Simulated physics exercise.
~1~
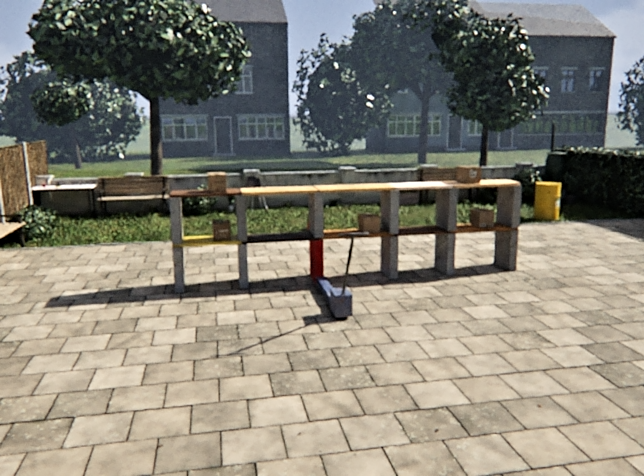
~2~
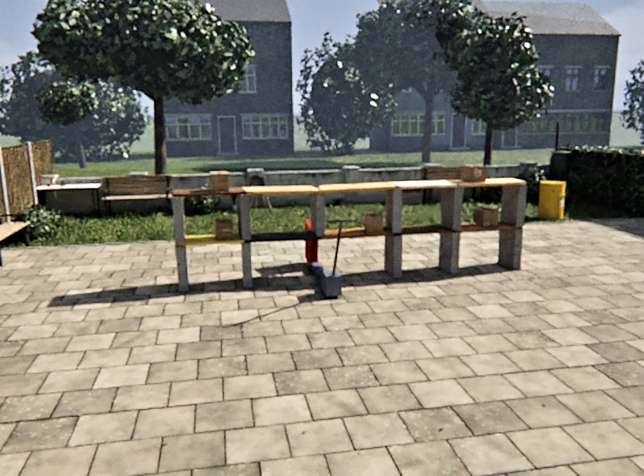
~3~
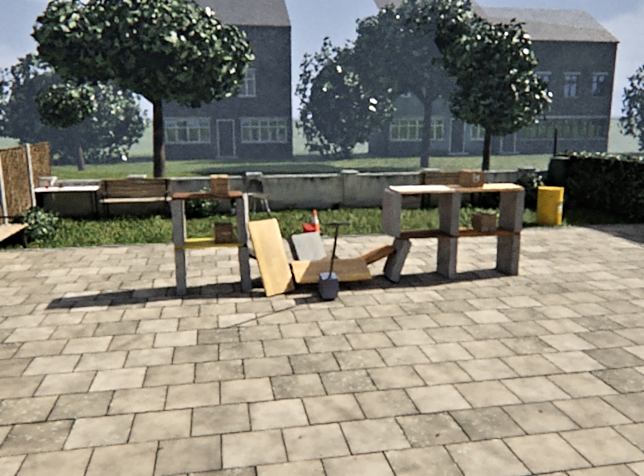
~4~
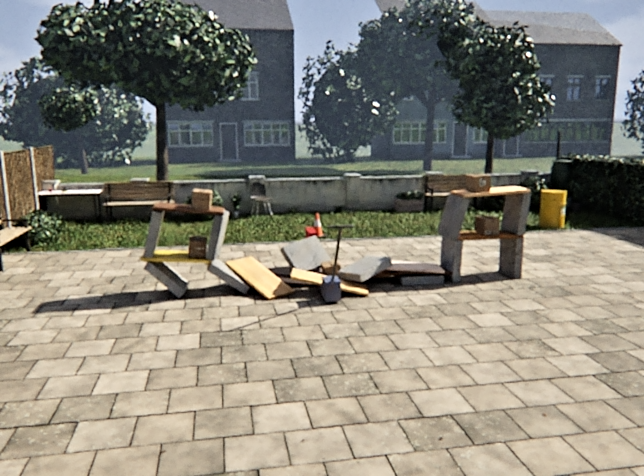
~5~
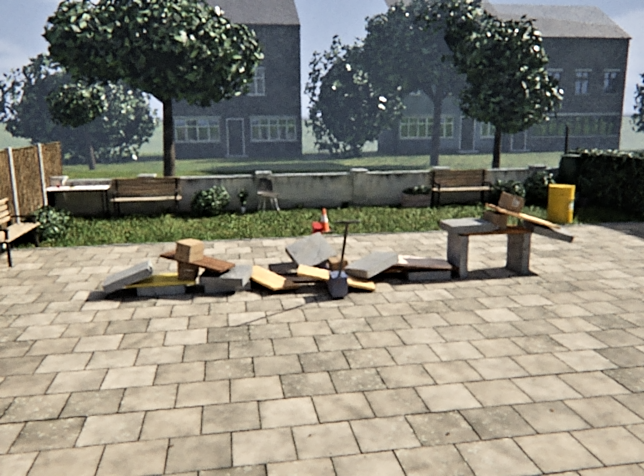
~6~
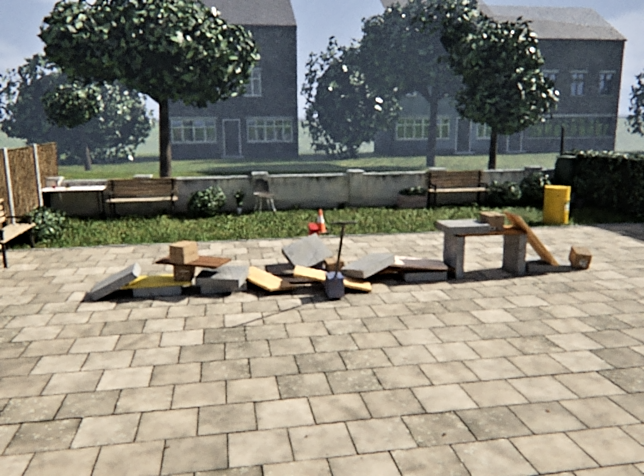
A low grey jack slides in at the foot of the red upright in the middle of a makeshift two-tier shelf of boards, grey blocks and cartons, seen from the front by a slightly swaying camera on a sunny paved yard with benches, trees and houses behind. The red upright is knocked back and the middle boards drop around the jack. The collapse spreads outward, and the left section leans and falls flat, taking the yellow board down. Finally the right end's upper tier topples, a carton tumbling to the paving, leaving a low grey-topped remnant standing beside scattered wreckage.
